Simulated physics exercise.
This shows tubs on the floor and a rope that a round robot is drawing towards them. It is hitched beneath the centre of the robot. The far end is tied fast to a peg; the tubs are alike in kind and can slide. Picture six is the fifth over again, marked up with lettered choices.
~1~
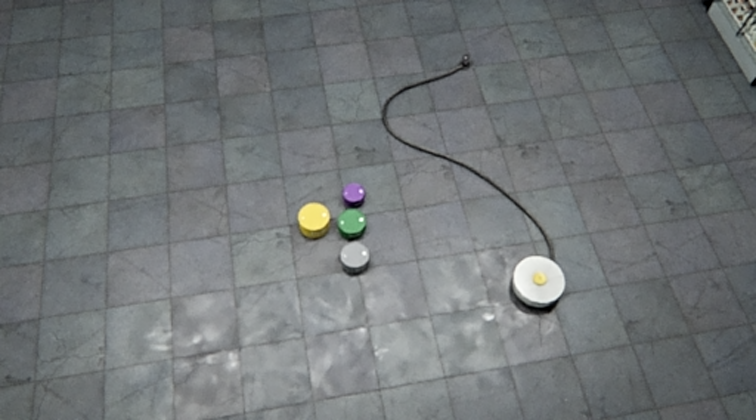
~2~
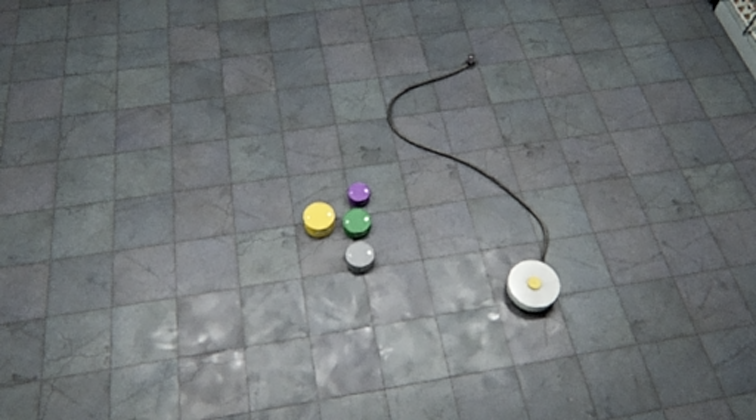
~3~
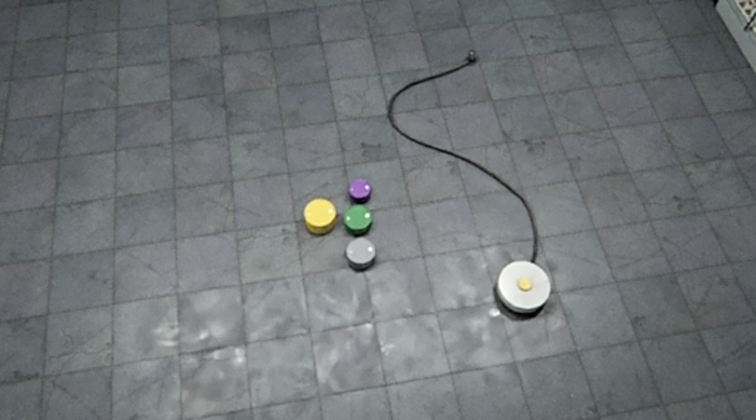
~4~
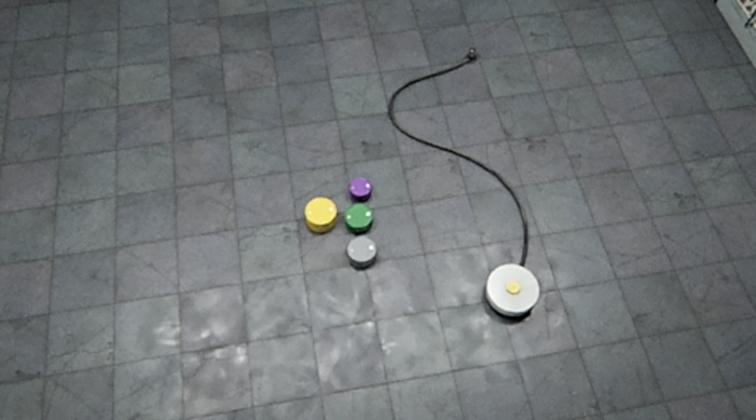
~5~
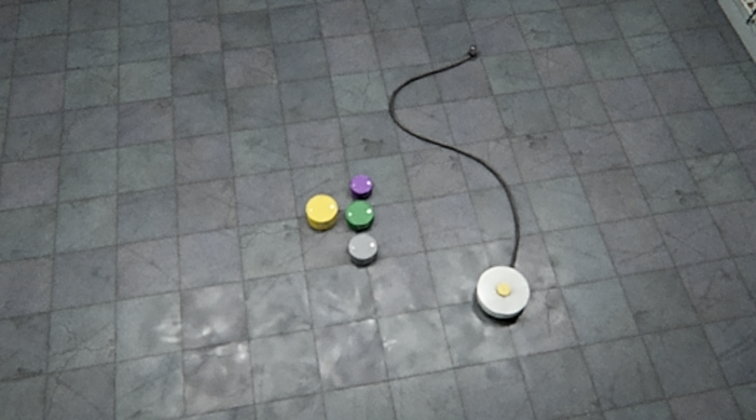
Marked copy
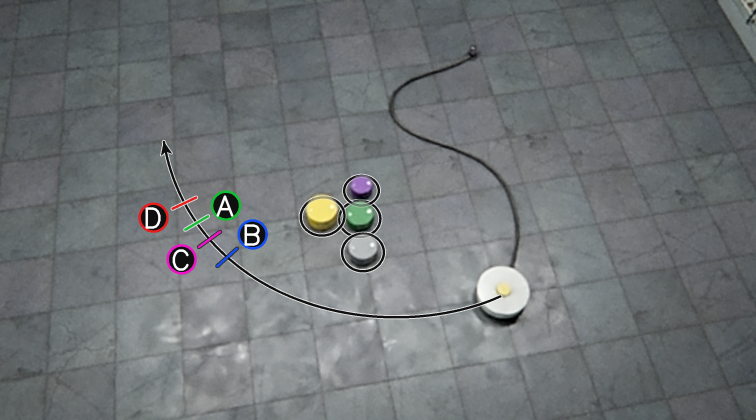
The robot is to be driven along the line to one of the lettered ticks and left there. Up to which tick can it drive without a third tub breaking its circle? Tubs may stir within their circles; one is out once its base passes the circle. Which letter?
Stop at C.
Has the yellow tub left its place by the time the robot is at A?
Yes.
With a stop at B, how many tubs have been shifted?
One.
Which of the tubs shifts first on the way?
The grey tub.
On the marked copy, A at (197, 223); B at (227, 257); C at (210, 239); D at (185, 203); the route from (501, 296) via (275, 289) to (164, 142).
Following C. Soon after the start, robot (390, 314).
Later, robot (279, 289).
In the end, robot (208, 235); green tub (359, 213); yellow tub (318, 208); grey tub (337, 228); one over the rings.
As for the rest, A has three over the rings; B is within the limit but short; D has four over the rings.
